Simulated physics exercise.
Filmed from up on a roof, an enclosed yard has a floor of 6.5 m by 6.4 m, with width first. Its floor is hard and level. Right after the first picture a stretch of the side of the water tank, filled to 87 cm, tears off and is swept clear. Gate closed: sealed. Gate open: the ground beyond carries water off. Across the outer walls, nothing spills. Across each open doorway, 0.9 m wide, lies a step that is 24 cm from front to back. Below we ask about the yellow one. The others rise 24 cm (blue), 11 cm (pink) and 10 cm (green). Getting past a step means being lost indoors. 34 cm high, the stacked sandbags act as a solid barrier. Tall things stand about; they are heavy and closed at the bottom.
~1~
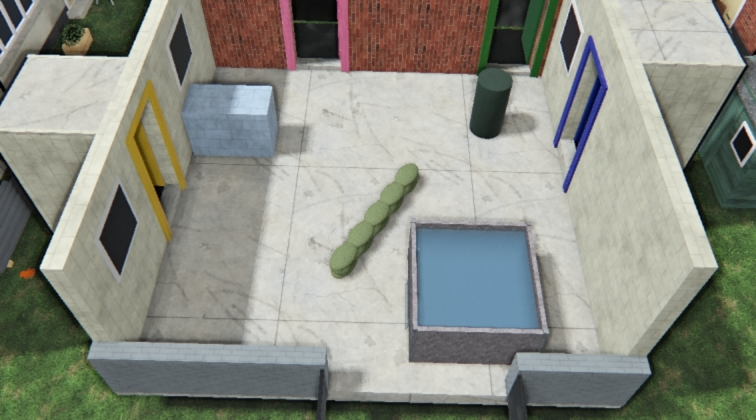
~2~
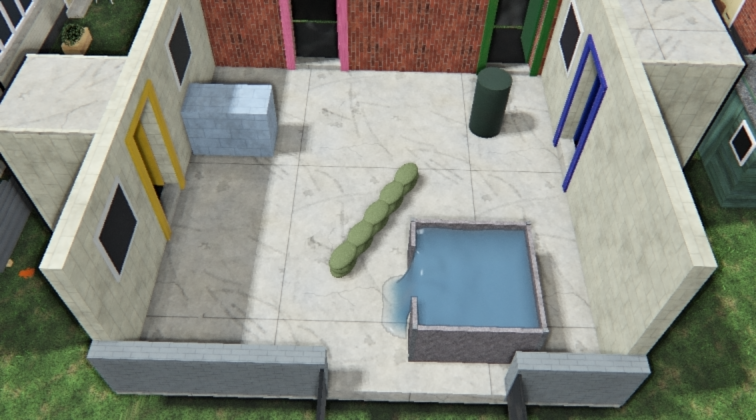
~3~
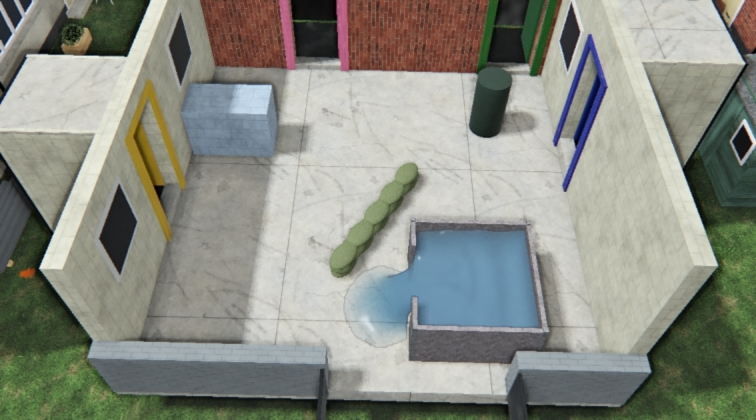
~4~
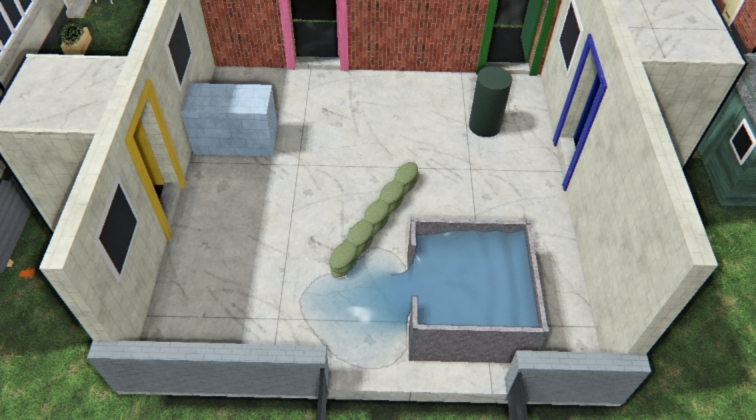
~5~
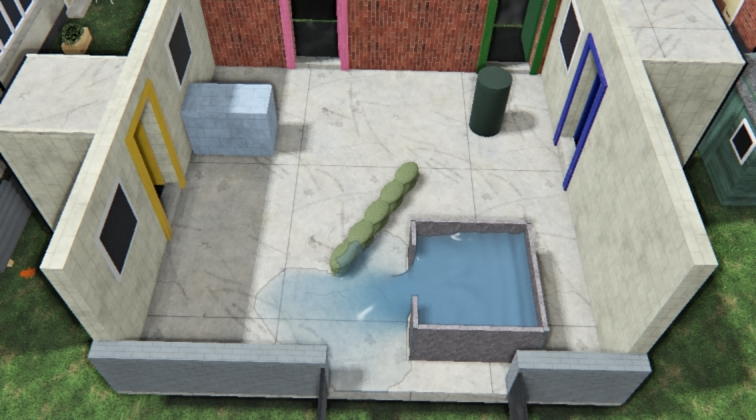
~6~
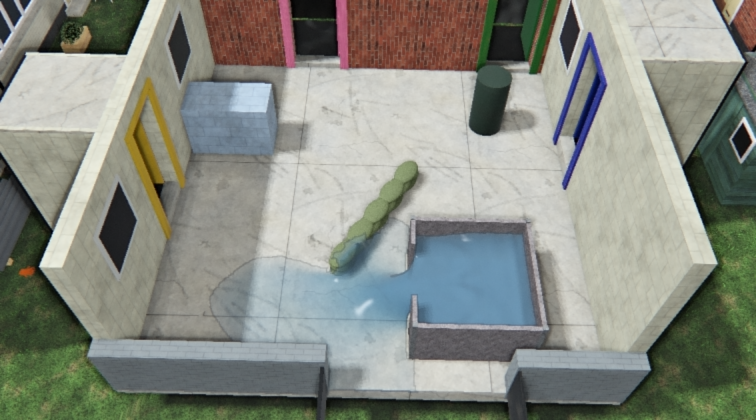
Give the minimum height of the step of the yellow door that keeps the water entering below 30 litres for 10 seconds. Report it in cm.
Minimum height: About 9 cm.
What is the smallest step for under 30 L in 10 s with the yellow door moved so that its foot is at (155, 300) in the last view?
Minimum: About 24 cm.
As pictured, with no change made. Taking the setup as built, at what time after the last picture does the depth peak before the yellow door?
Around 2.0 s, give or take.
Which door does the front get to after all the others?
That would be the pink door.
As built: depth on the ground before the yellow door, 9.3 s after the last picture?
A ruler would read roughly 8.0 cm.
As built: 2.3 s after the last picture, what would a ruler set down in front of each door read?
Depths in cm: Blue 3, yellow 14, pink 0, green 0.
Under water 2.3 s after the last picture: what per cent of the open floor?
Roughly 40 percent.
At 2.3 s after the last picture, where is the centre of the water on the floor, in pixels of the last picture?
I'd put it close to (339, 281).
Then, 0.7 s after the last picture water covers 25 % of the floor, deepest (47 cm) near (133, 366); it has not reached the yellow door.
Then, 2.3 s after the last picture water covers 40 % of the floor, deepest (30 cm) near (140, 342); 14 cm at the yellow door, 0 litres in over its 16 cm step.
Then, 9.3 s after the last picture water covers 90 % of the floor, deepest (10 cm) near (146, 319); 8 cm at the yellow door, 0 litres in over its 16 cm step.
At the yellow door as built, the water peaked near 14 cm, 2.1 s after the last picture.
Run again over the same 10 s with other heights there, 56 litres in over 7 cm, 10 litres over 11.5 cm. The limit of 30 litres is kept from about 9 cm up.
